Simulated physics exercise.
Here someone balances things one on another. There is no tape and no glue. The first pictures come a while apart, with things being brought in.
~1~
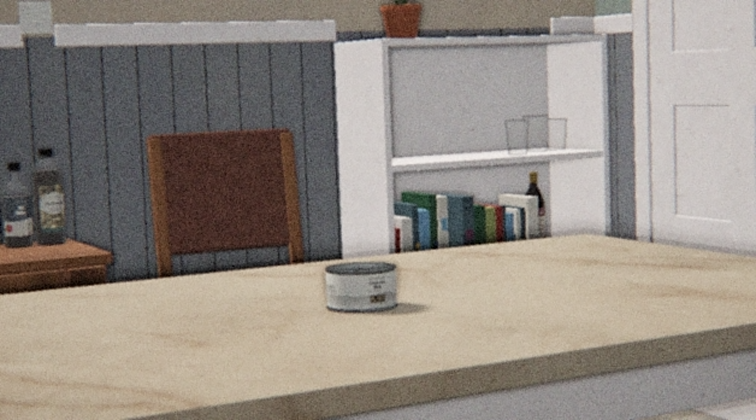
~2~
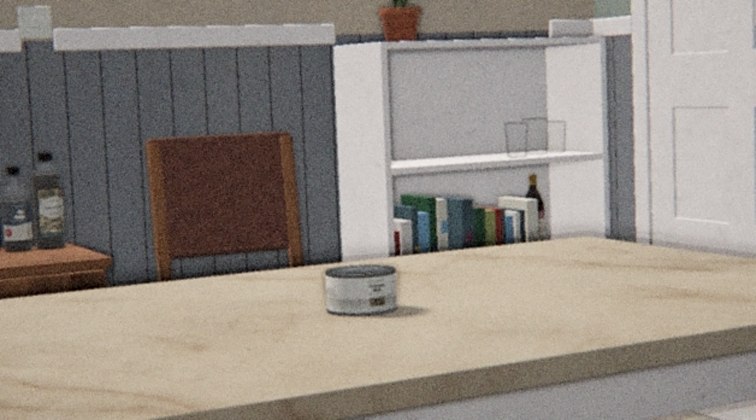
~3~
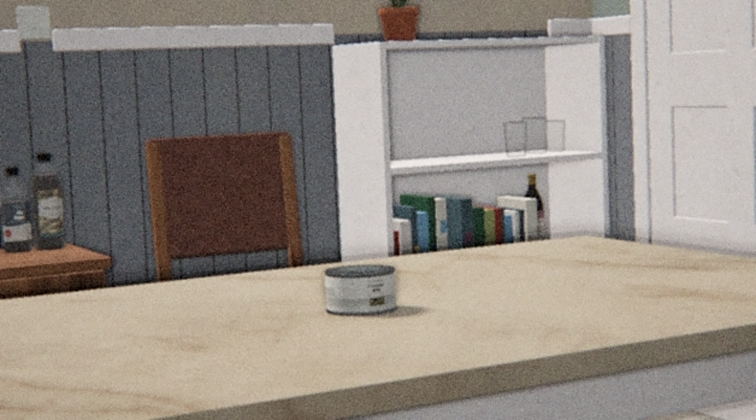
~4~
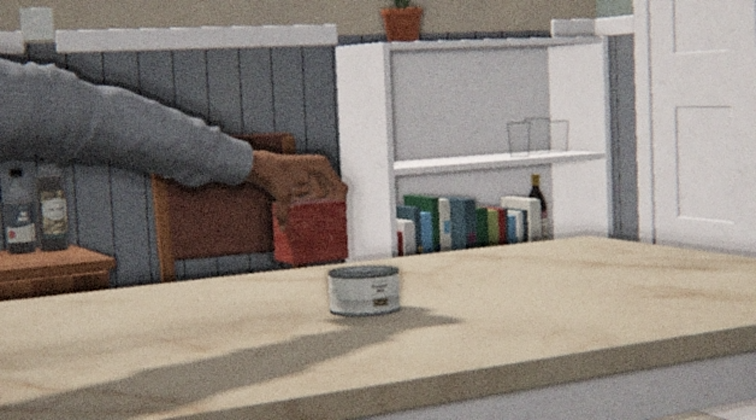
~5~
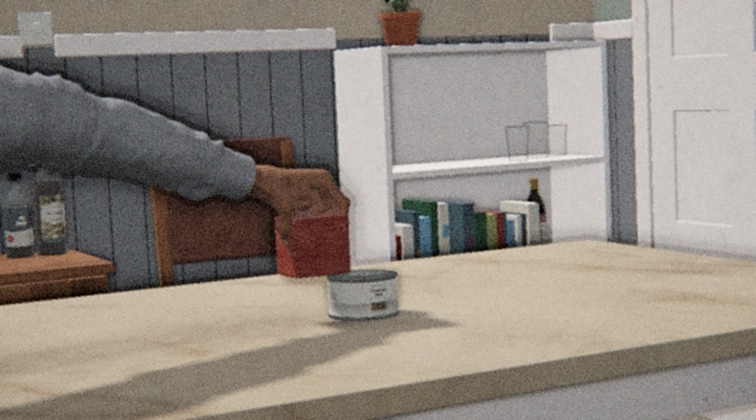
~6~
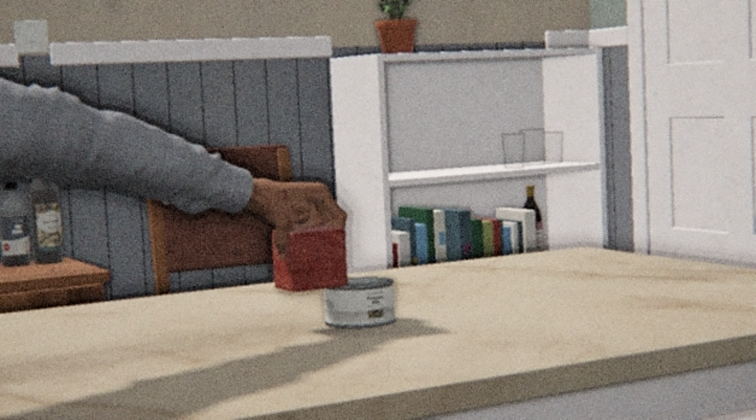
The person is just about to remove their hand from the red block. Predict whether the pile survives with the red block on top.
I'd say it fails.
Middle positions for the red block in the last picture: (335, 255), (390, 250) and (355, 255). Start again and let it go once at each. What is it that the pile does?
Lab note - try 1: No collapse; try 2: Collapse; try 3: No collapse.
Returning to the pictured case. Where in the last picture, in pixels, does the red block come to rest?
The object ends up somewhere around (272, 304).
Then, 0.36 s later than the last frame, red block now fallen.
Then, 0.72 s later than the last frame, nothing new.
When it is over, fallen, red block; white tub as before. End places, in pixels of the last picture, red block near (272, 303). The pile loses its balance.
